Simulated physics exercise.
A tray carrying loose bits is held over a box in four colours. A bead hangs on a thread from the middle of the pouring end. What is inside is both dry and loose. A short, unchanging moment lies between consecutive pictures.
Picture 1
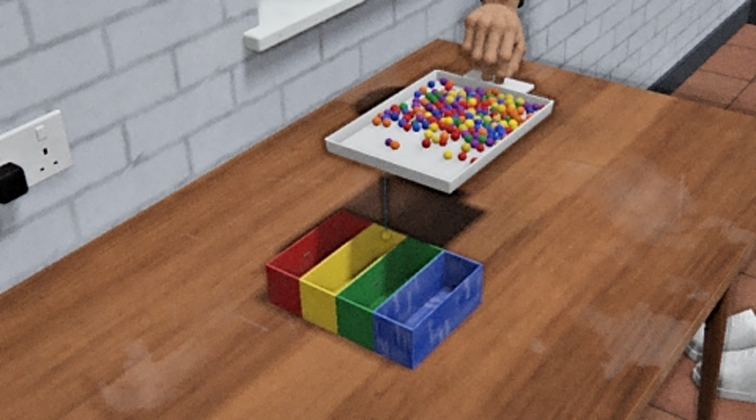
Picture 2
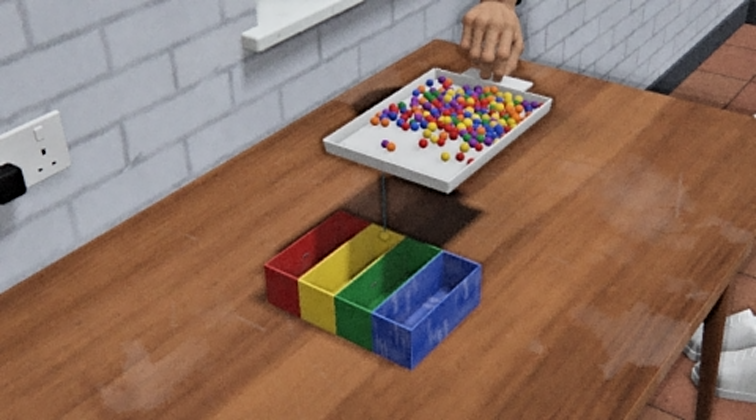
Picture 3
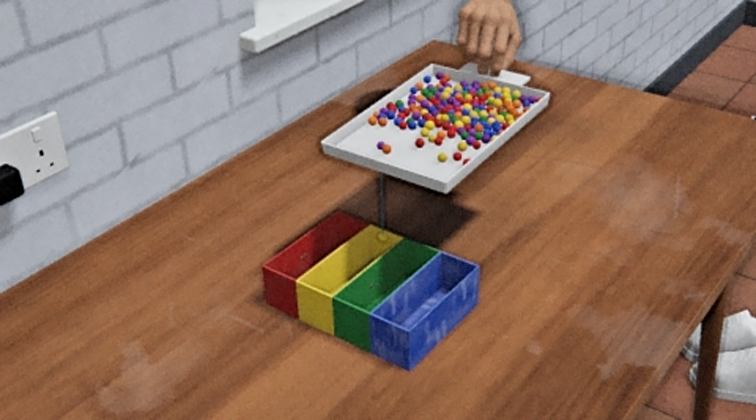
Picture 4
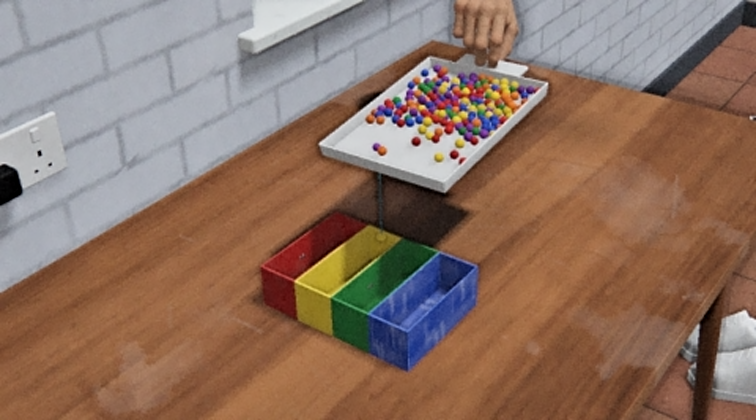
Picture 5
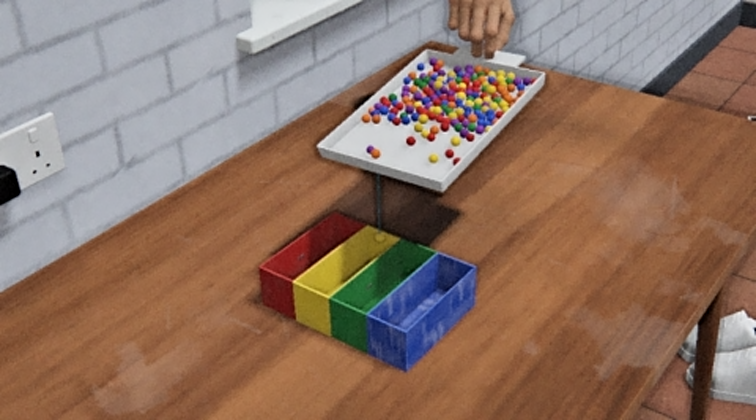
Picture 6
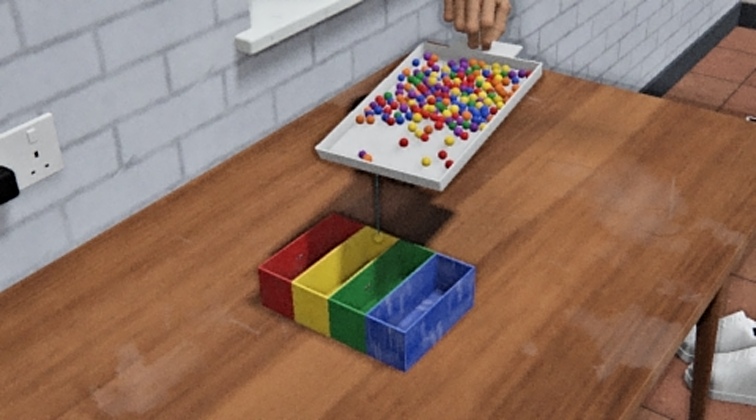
The video shows a hand holding a white tray of small colourful beads above a box with red, yellow, green and blue compartments. The tray tilts slightly, its left corner lowest, and the beads begin shifting across it.
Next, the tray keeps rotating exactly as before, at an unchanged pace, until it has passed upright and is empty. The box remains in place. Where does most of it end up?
Most ends up in the red cell.
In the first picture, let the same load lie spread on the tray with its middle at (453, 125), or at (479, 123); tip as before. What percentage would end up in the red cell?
Around 50 then around 40 per cent.
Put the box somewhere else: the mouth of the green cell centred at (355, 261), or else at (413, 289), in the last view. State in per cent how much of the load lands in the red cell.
About 20 per cent, then about 30 per cent.
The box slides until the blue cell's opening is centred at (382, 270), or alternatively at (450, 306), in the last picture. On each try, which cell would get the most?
In order of the tries: The yellow cell and red.
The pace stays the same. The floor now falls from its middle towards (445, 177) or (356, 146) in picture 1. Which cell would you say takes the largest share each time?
First: That blue cell. Second: That red cell.
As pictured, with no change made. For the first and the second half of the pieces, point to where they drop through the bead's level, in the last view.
Roughly (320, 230) first, then roughly (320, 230).
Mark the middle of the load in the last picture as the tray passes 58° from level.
Around (364, 133).
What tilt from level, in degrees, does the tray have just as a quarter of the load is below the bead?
Somewhere around 80 degrees.
Soon, tray tipped steeply; most on the tray; a stray few in the red cell; a stray few in the yellow cell; a small part falling or outside the box.
A while on, tray tipped right over; a small part on the tray; about a third in the red cell; about a quarter in the yellow cell; a stray few in the green cell; about a quarter falling or outside the box.
Towards the end, tray tipped past a quarter turn; about half in the red cell; about a quarter in the yellow cell; a stray few in the green cell; about a quarter falling or outside the box.
Finally, tray tipped past a quarter turn; about half in the red cell; about a quarter in the yellow cell; a stray few in the green cell; none in the blue cell; about a quarter outside the box.
